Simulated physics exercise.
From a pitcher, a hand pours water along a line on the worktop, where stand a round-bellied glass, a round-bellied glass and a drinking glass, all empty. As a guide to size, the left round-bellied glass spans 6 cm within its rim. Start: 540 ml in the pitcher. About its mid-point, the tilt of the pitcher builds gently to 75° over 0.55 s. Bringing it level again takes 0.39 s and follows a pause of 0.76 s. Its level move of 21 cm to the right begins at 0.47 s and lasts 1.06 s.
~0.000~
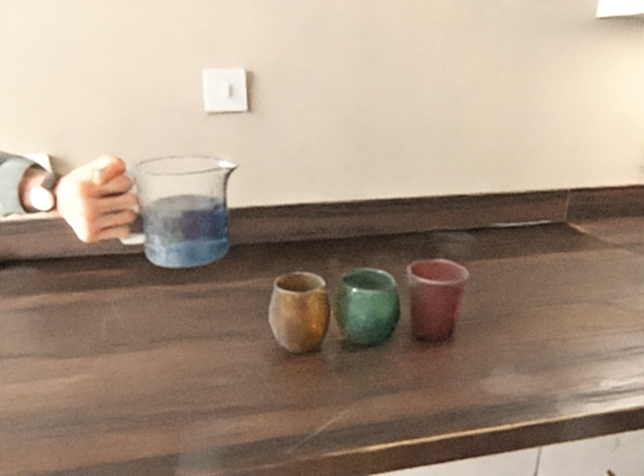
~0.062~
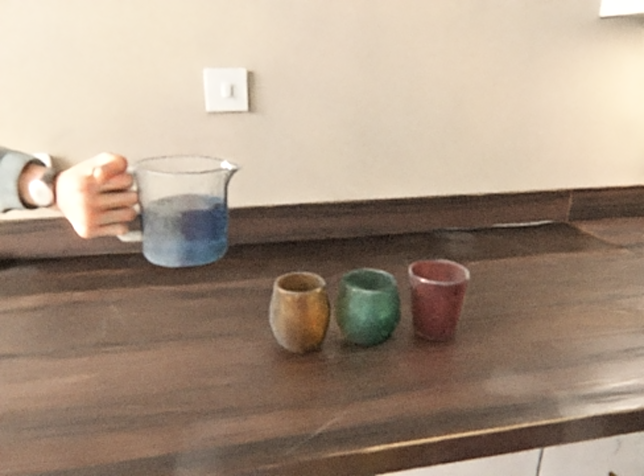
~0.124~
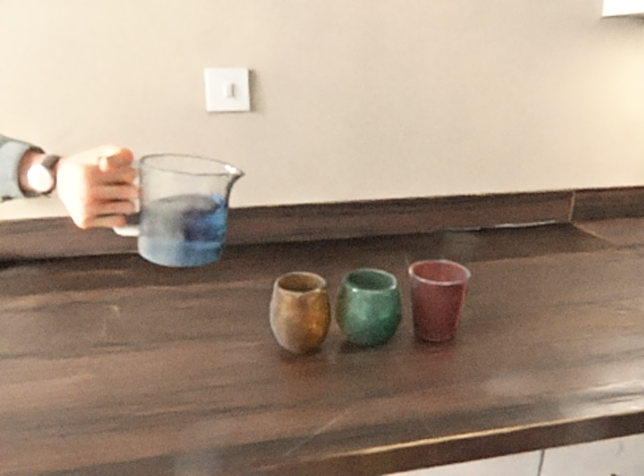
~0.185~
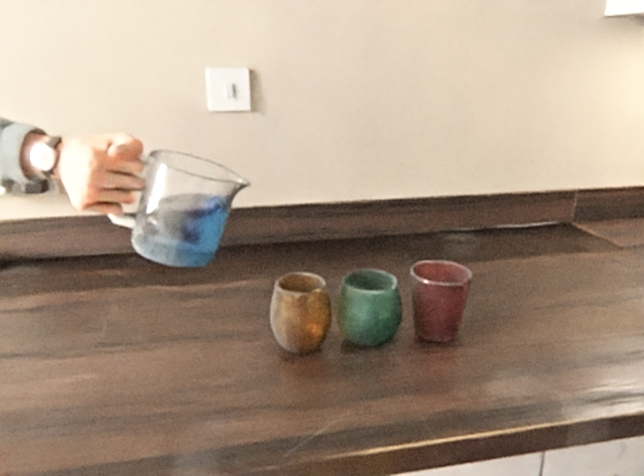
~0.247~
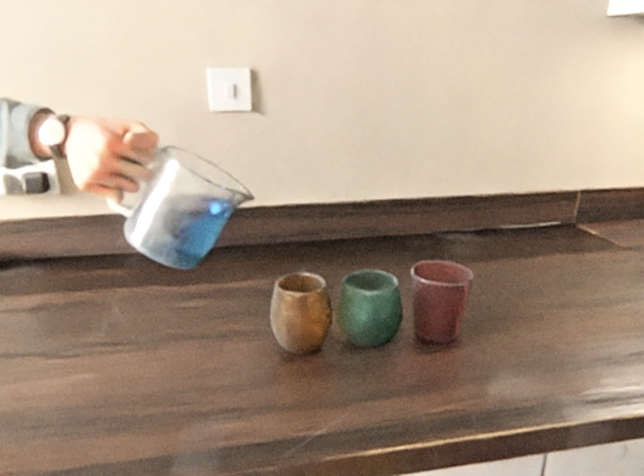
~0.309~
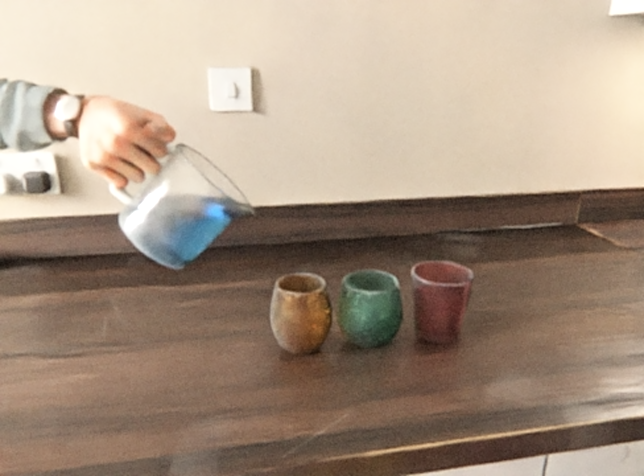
On a dark wooden worktop against a cream wall, a hand holds a clear pitcher of blue water upright, to the left of amber, green and red glasses. The hand then gradually tilts the pitcher to the right, its spout dipping and the water shifting toward it, while the three glasses stay still.
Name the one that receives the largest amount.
Looks like the opening container wins.
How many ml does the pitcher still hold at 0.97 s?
Roughly 230 ml.
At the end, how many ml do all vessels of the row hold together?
Around 320 ml.
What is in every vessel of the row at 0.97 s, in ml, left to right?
I'd put it at some 200 ml left, 0 ml in the middle and 0 ml right.
Then, 0.69 s in, the tilt is 75° and from the left they hold 115 ml, 0 ml, 0 ml, the pitcher 335 ml, and 20 ml is on the worktop.
Then, 0.97 s in, the tilt is 75° and from the left they hold 205 ml, 0 ml, 0 ml, the pitcher 230 ml, and 30 ml is on the worktop.
Then, 1.26 s in, the tilt is 75° and from the left they hold 220 ml, 70 ml, 0 ml, the pitcher 160 ml, and 65 ml is on the worktop.
Then, 1.58 s in, the tilt is 15° and from the left they hold 220 ml, 70 ml, 20 ml, the pitcher 125 ml, and 100 ml is on the worktop.
Finally, from the left they hold 220 ml, 70 ml, 25 ml, the pitcher 125 ml, and 100 ml is on the worktop.
